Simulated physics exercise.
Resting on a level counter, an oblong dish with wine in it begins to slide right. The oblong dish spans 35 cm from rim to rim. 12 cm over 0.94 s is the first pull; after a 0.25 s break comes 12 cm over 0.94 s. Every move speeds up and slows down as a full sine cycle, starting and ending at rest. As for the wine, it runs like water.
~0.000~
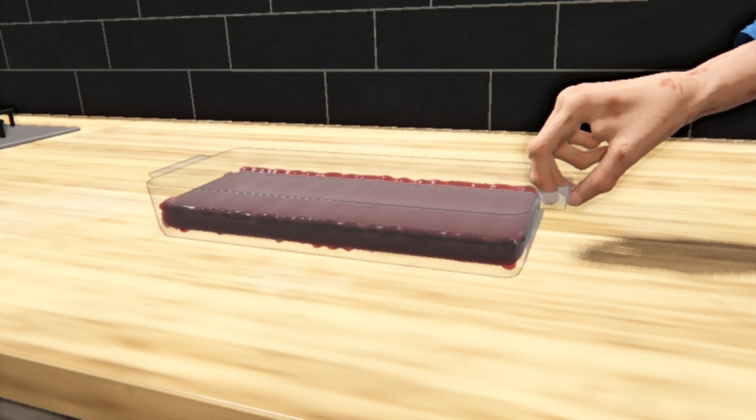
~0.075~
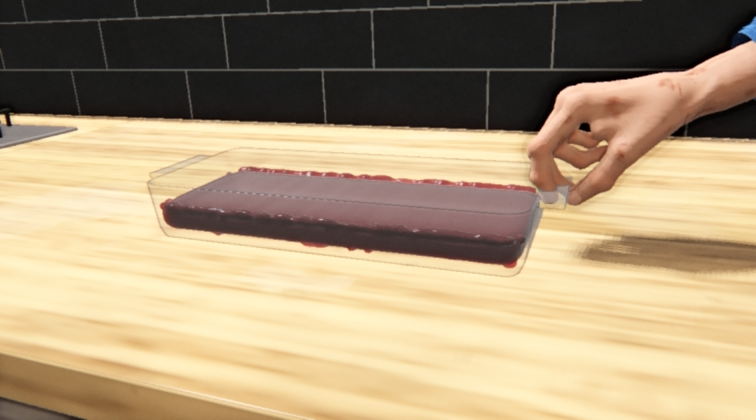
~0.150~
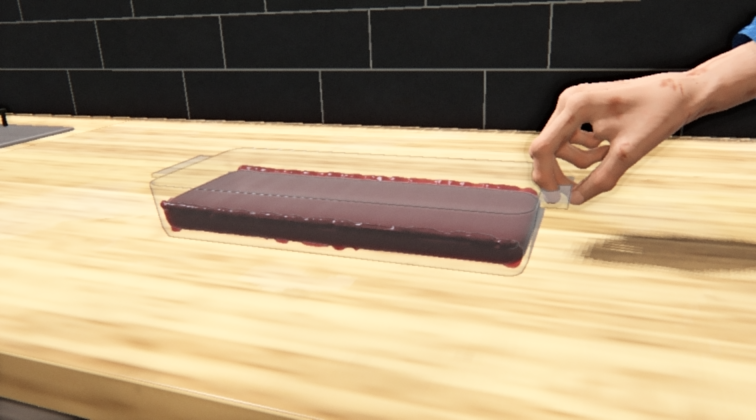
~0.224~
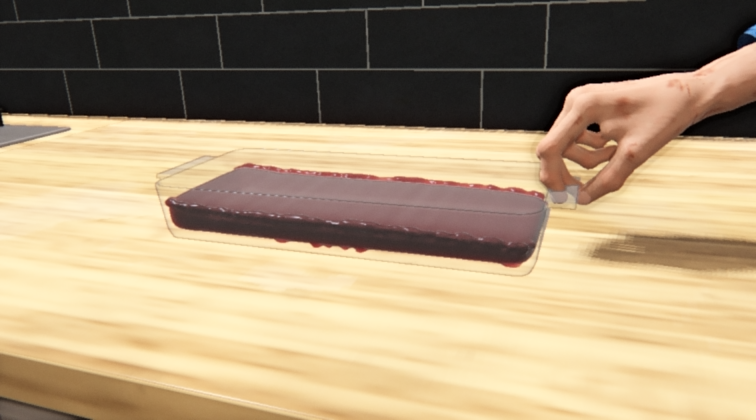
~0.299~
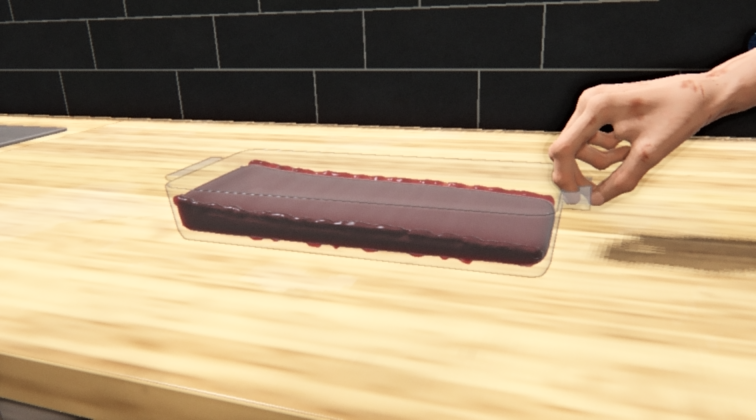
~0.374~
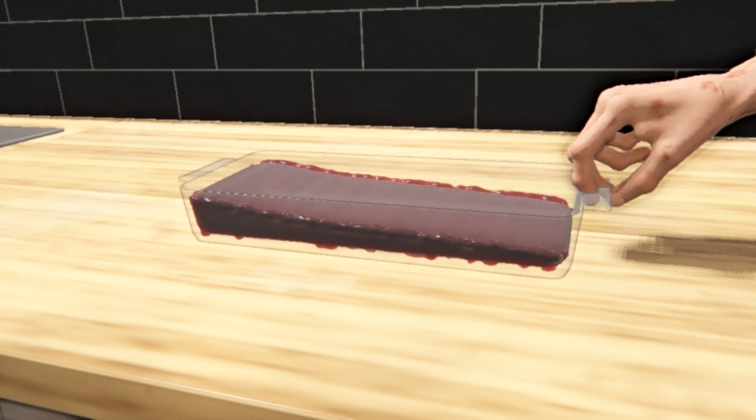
In this clip, a hand holds the right end of a clear oblong dish of dark red liquid on a wooden counter; after staying still briefly, the dish slides slightly right, the liquid rising toward its left end.
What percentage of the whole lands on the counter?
Close to 17 per cent.
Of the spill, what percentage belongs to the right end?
About 60 percent.
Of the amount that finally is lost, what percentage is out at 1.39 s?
Around 20%.
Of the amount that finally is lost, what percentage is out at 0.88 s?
Around 0%.
After 0.88 s it has gone 12 cm; 0 per cent is out over the left end and 0 over the right.
After 1.39 s it has gone 13 cm; 0 per cent is out over the left end and 4 over the right.
After 1.90 s it has gone 23 cm; 7 per cent is out over the left end and 4 over the right.
After 2.41 s it has gone 24 cm; 7 per cent is out over the left end and 10 over the right.
In the end 17 per cent is out in all, 7 of it over the left end.
